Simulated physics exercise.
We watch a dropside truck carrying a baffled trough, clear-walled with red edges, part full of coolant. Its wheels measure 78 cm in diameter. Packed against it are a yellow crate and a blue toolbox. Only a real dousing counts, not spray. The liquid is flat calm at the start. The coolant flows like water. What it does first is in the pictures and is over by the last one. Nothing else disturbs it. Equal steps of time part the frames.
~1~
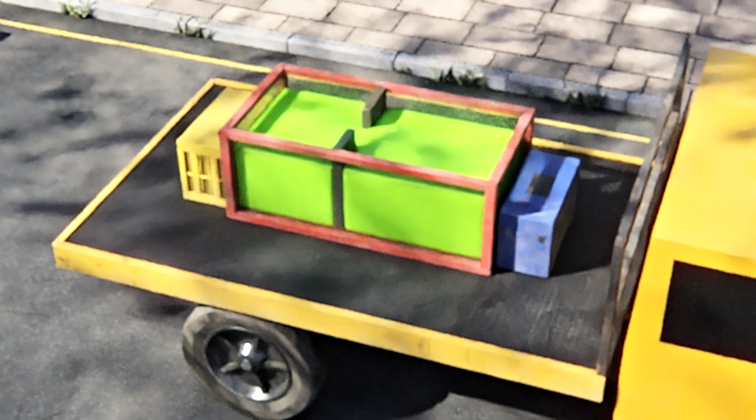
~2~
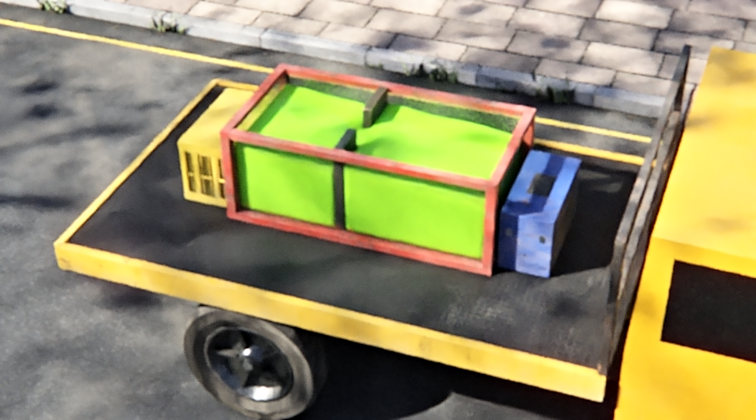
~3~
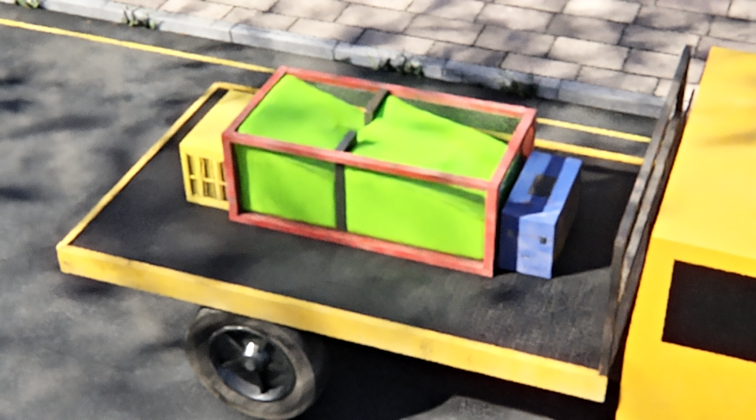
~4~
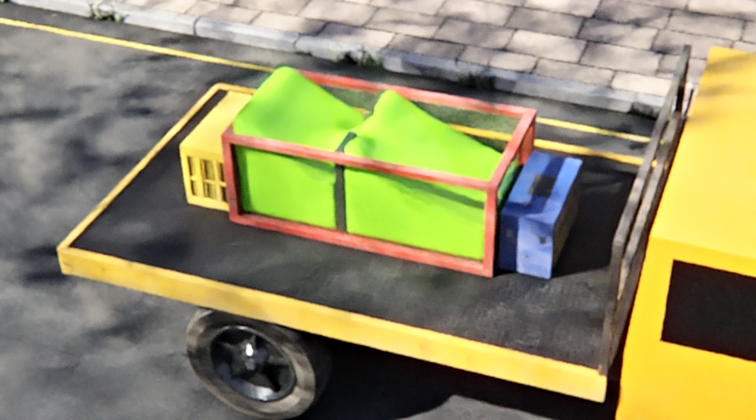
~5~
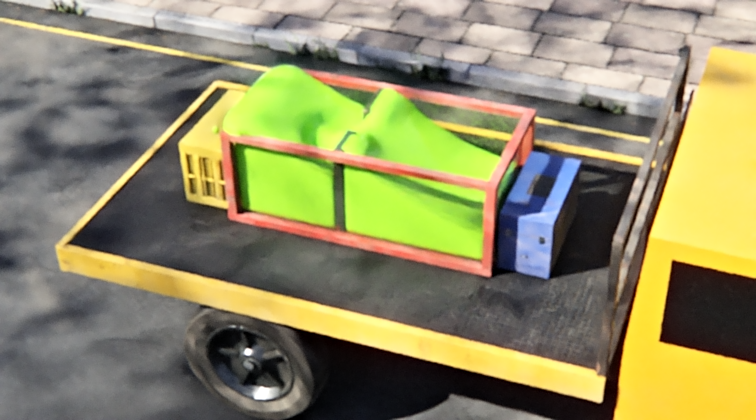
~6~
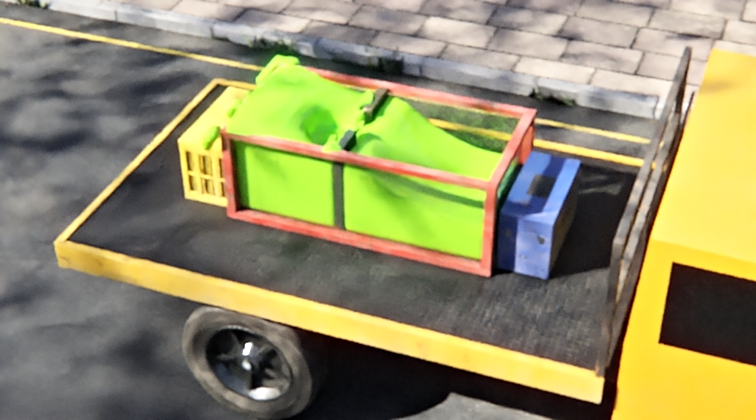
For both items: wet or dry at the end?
Yellow crate: Gets doused; blue toolbox: Keeps dry.
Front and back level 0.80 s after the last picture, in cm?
Front 36 cm, back 38 cm.
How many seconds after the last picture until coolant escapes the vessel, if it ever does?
Near 0.1 s.
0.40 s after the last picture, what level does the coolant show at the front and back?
About 44 cm in front and 42 cm behind.
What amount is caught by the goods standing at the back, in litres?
Roughly 4 L.
Another 0.40 s on from the last picture, it stands 41 cm high behind and 44 cm in front; 2 per cent has gone over the back.
Another 0.80 s on from the last picture, it stands 39 cm high behind and 36 cm in front; 2 per cent has gone over the back.
Another 1.30 s on from the last picture, it stands 33 cm high behind and 41 cm in front; 2 per cent has gone over the back.
Another 2.99 s on from the last picture, 2 per cent has gone over the back; the yellow crate has caught 4 litres and the blue toolbox nothing.
